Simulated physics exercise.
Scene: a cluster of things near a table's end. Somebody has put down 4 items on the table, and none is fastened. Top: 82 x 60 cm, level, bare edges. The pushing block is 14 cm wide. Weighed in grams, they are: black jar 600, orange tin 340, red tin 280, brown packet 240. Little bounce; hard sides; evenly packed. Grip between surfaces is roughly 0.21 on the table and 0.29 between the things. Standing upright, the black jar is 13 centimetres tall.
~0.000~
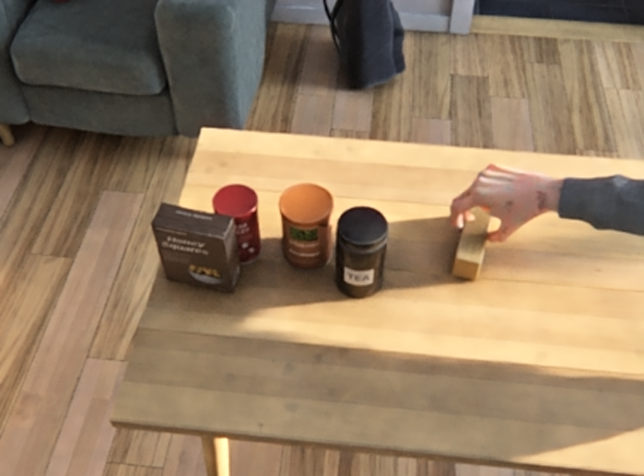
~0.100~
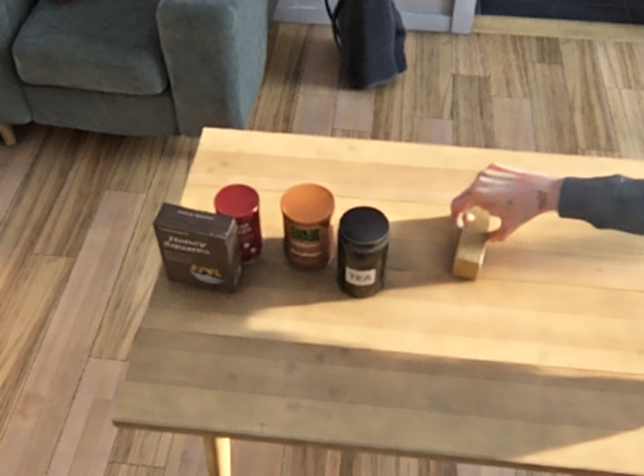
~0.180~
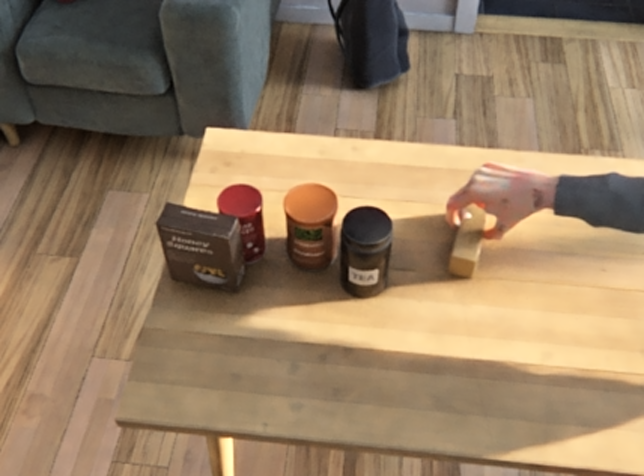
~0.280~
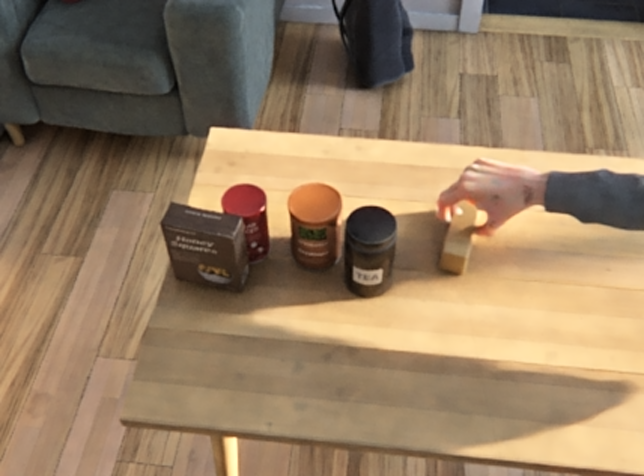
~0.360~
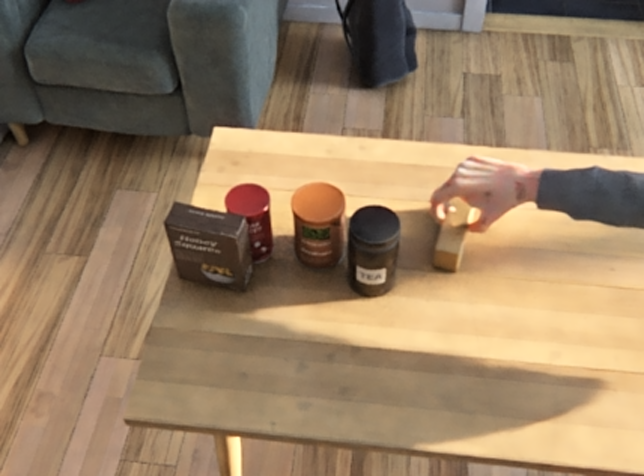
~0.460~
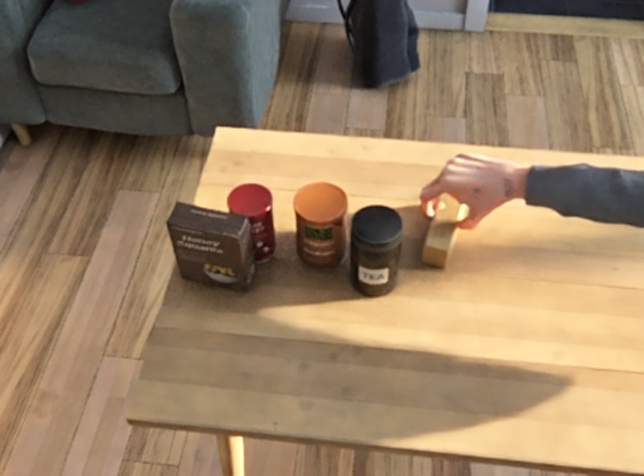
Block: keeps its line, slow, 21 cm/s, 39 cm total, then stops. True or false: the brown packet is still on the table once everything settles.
True.
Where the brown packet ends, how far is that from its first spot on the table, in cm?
Roughly 0 centimetres.
After 1.06 s, pusher on by 20 cm.
After 1.46 s, pusher on by 28 cm; orange tin slid 3 cm.
At rest (2.4 s), all 4 in place, give or take 4 cm. Seen from the same camera at the end, brown packet near (213, 248).
